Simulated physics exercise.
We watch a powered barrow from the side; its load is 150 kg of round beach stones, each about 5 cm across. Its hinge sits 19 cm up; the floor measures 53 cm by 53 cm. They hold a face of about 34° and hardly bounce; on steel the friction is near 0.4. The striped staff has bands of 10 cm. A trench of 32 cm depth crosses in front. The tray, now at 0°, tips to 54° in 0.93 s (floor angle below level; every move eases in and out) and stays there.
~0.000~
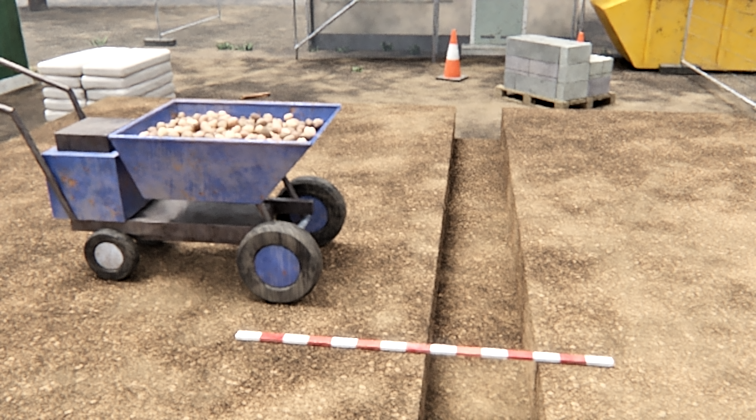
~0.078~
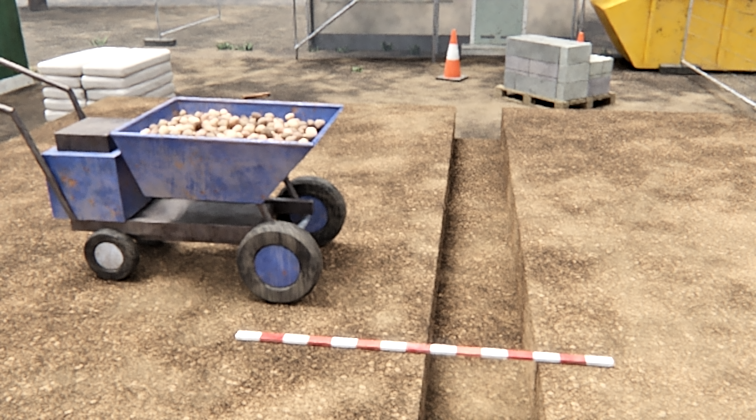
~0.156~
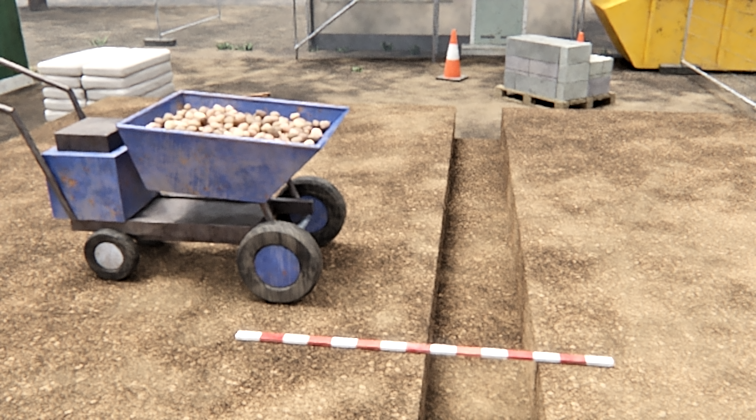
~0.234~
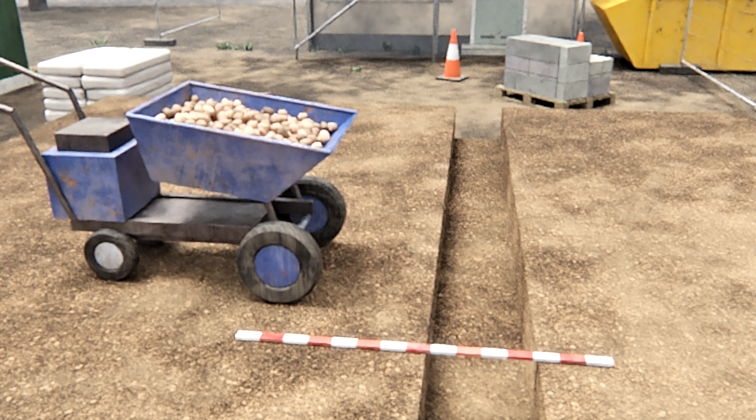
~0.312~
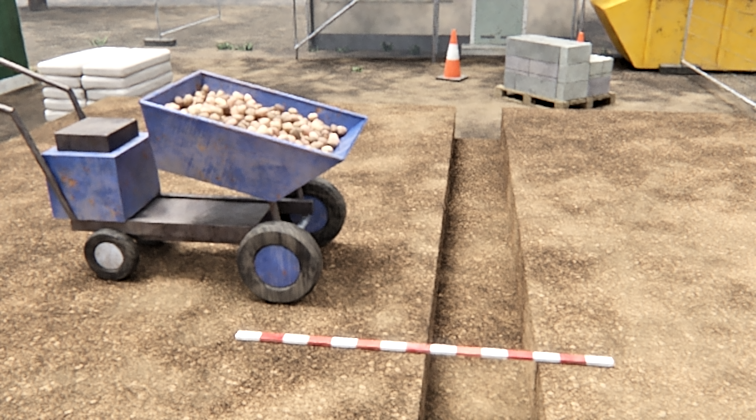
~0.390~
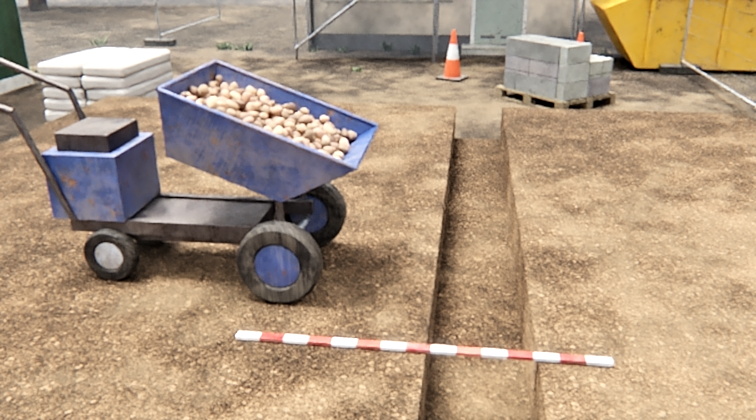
A blue powered barrow with dark wheels stands on brown, gravelly ground at the left of a building site, seen from the side and slightly above by a still camera. Its tray holds pale round stones beside a narrow trench, with a red-and-white staff in front and white sacks, an orange cone, grey blocks and a yellow skip behind. The tray tilts gradually down to the right, its rear rising as the stones shift with it.
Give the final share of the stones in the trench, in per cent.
Close to 71 in a hundred.
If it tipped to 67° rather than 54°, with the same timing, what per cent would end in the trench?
Then about 100 per cent.
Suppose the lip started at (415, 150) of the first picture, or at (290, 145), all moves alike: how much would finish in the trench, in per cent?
About 30 and 60 per cent.
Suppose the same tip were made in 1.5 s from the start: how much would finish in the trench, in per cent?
Then about 70 per cent.
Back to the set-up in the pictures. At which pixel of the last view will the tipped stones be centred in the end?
Around (474, 327).
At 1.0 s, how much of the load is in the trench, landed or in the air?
About 10 per cent by then.
After 0.7 s the floor is at 46°; 100 % in the tray; the foremost stones are at (386, 181).
After 1.0 s the floor is at 54°; 87 % in the tray, 5 % short of the trench, 8 % in the trench; the foremost stones are at (468, 250).
After 1.4 s the floor is at 54°; 53 % in the tray, 5 % short of the trench, 41 % in the trench; the foremost stones are at (530, 336).
After 3.3 s the floor is at 54°; 23 % in the tray, 6 % short of the trench, 71 % in the trench; the foremost stones are at (540, 325).
